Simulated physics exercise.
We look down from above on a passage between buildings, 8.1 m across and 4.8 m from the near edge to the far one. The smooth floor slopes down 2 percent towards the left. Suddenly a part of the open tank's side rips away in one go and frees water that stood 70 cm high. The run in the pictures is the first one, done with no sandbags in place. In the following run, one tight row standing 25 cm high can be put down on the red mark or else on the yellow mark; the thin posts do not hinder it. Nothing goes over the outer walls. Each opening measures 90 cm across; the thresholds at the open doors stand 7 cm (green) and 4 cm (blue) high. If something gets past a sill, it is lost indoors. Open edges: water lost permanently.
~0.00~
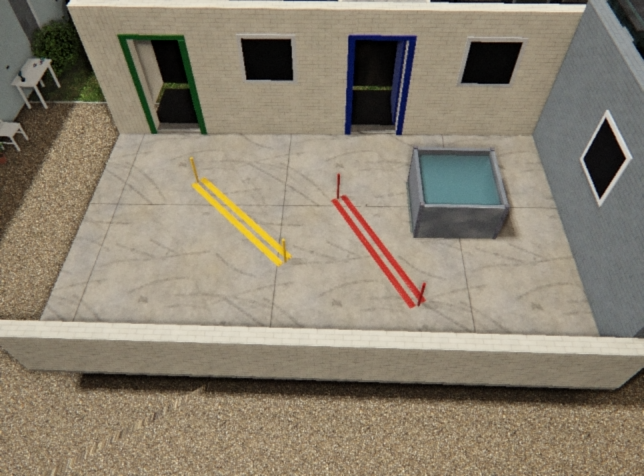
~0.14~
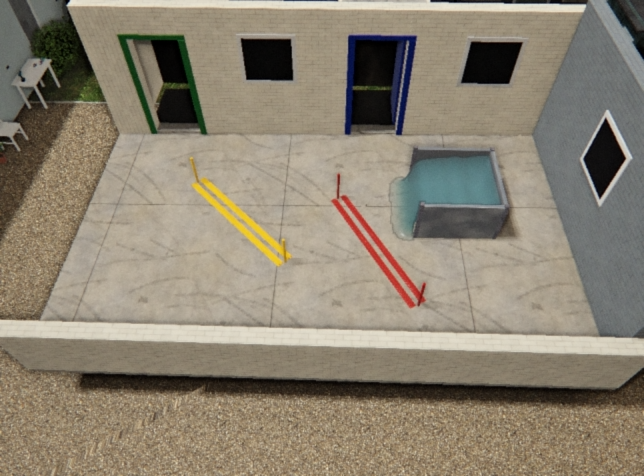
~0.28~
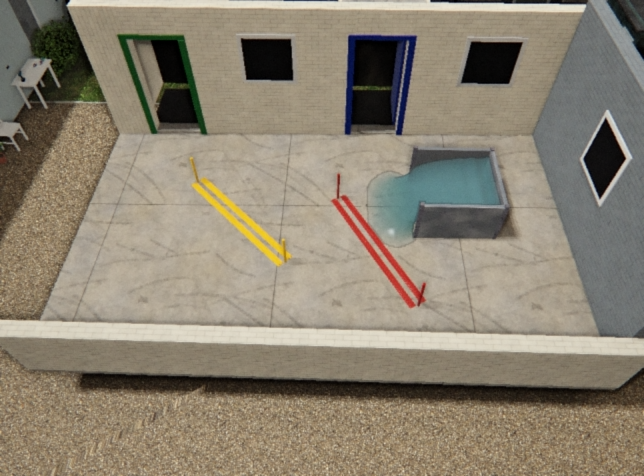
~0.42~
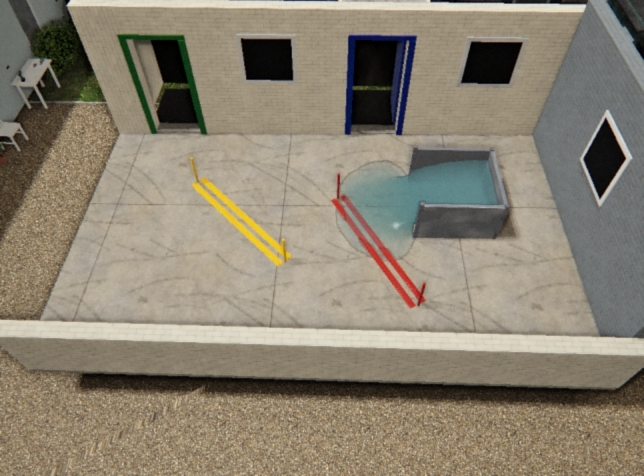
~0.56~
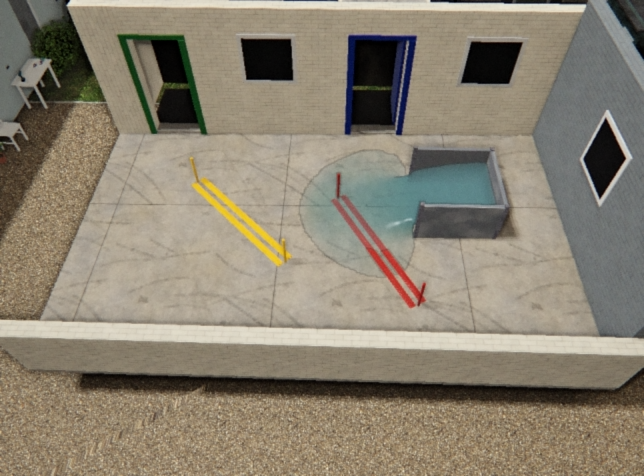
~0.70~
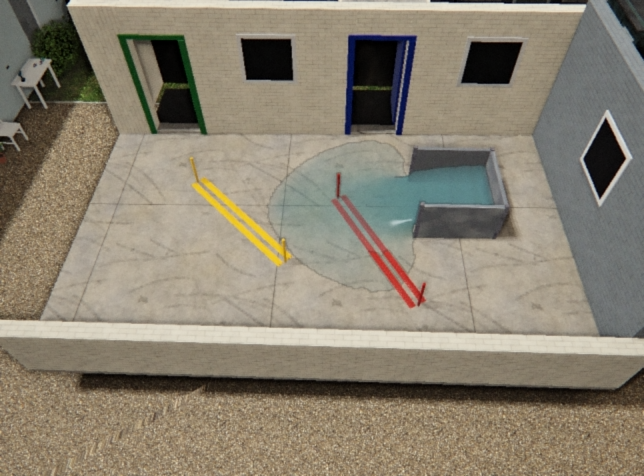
At first, still water fills a grey open tank on a paved floor, near a blue-framed doorway and two red lines. The tank's left side opens and water pours out leftward. It spreads in a widening rounded sheet across the red lines, reaching near the yellow lines, while the tank's level drops.
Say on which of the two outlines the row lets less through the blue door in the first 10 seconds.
Less gets through with the row on the yellow outline.
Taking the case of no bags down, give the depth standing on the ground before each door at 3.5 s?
Depth (cm) - green: 5, blue: 1.
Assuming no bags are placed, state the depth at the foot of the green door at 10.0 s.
A ruler would show around 1.0 cm.
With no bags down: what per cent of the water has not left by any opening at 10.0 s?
Roughly 18 in a hundred.
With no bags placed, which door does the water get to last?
That's the green door, I'd say.
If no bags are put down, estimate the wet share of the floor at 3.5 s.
About 60 percent of the floor.
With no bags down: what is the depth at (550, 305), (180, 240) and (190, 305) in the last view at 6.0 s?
Depths in the order given: 0 cm, 1 cm, 2 cm.
After 1.4 s water covers 40 % of the floor and is deepest (20 cm) near (405, 211) in the run without bags; in at the blue door, 0 L with no bags, 0 L with the row on red, 0 L on yellow.
After 2.2 s water covers 60 % of the floor and is deepest (11 cm) near (405, 211) in the run without bags; in at the blue door, 0 L with no bags, 2 L with the row on red, 0 L on yellow.
After 3.5 s water covers 60 % of the floor and is deepest (6 cm) near (33, 347) in the run without bags; in at the blue door, 0 L with no bags, 34 L with the row on red, 0 L on yellow.
After 6.0 s water covers 30 % of the floor and is deepest (2 cm) near (33, 347) in the run without bags; in at the blue door, 0 L with no bags, 49 L with the row on red, 0 L on yellow.
After 10.0 s water covers under 5 % of the floor and is deepest (2 cm) near (33, 347) in the run without bags; in at the blue door, 0 L with no bags, 49 L with the row on red, 0 L on yellow.
